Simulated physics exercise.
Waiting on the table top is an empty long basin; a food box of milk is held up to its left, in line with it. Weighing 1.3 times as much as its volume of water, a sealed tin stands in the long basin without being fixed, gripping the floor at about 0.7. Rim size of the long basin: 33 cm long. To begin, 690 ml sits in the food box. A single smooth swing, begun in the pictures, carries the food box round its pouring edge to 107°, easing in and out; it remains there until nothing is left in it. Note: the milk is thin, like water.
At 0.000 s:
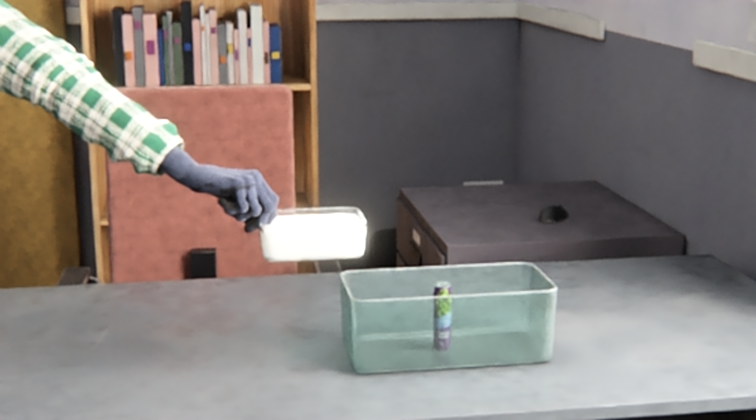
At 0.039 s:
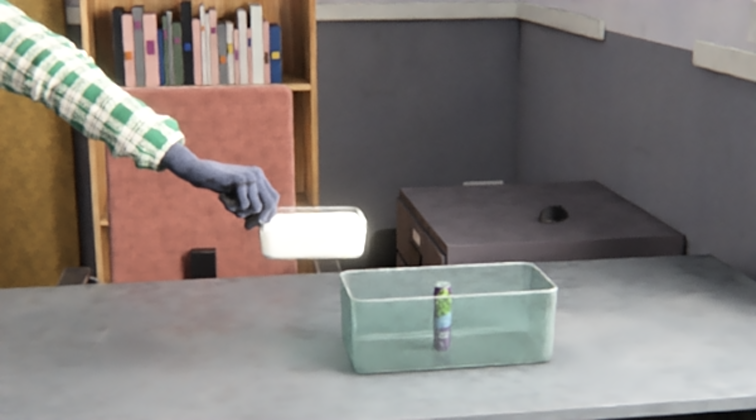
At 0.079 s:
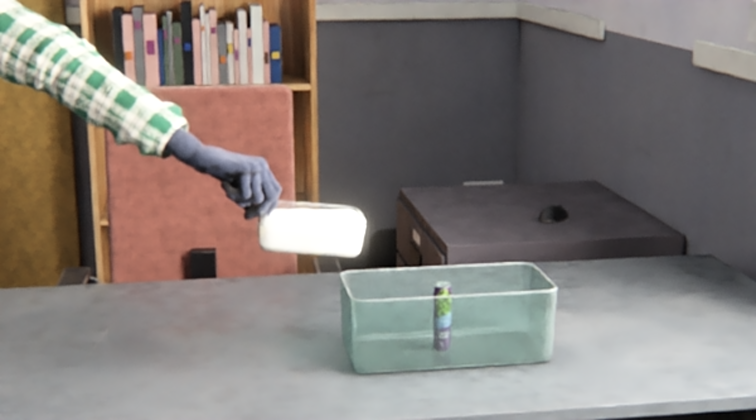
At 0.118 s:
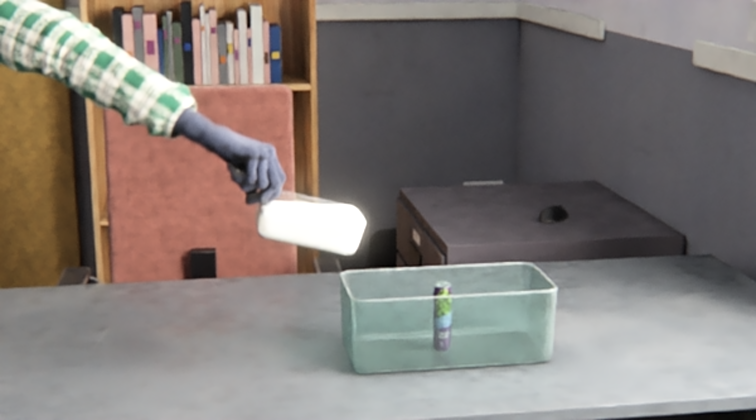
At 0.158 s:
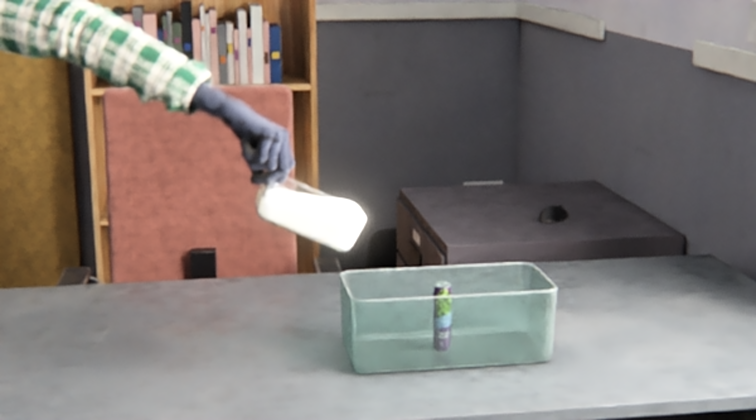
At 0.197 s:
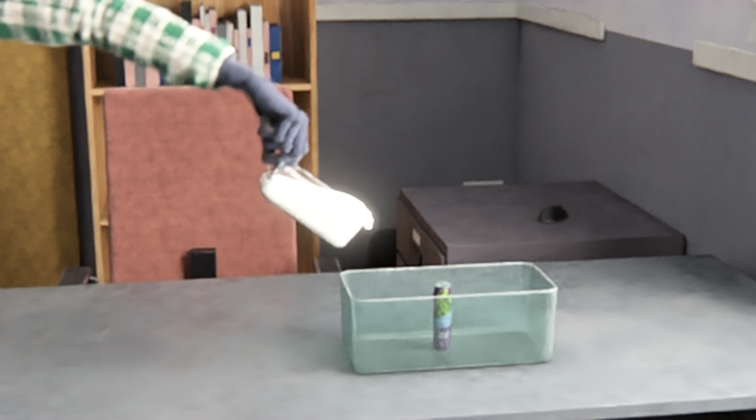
A gloved hand in a green checked sleeve holds a glowing white food box above and left of a long, clear, greenish basin on a grey table, a small tin standing inside. The hand rises and moves right, tilting the box slowly, then faster, until its right end slopes steeply down toward the basin.
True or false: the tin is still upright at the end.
False.
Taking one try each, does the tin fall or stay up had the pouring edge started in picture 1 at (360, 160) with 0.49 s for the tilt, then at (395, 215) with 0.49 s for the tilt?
Try 1: Still standing; try 2: Still standing.
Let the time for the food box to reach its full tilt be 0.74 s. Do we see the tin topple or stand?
Result: Tin tipped over.
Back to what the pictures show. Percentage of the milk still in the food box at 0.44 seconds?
Roughly 18 percent.
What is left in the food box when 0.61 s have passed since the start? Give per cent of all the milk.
Around 1 in a hundred.
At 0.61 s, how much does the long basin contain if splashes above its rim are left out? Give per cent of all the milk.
I reckon close to 90 per cent.
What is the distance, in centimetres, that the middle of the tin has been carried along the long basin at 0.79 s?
It has moved some 7 cm.
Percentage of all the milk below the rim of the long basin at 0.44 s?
About 18%.
By 0.44 s the tilt is 104° and 18 per cent is still to pour; the tin stands where it began.
By 0.61 s the tilt is 107° and 1 per cent is still to pour; the tin leans 37°.
By 0.79 s the tilt is 107° and 0 per cent is still to pour; the tin lies on its side.
By 0.99 s the tilt is 107° and 0 per cent is still to pour; the tin lies on its side.
At rest the tin lies on its side.
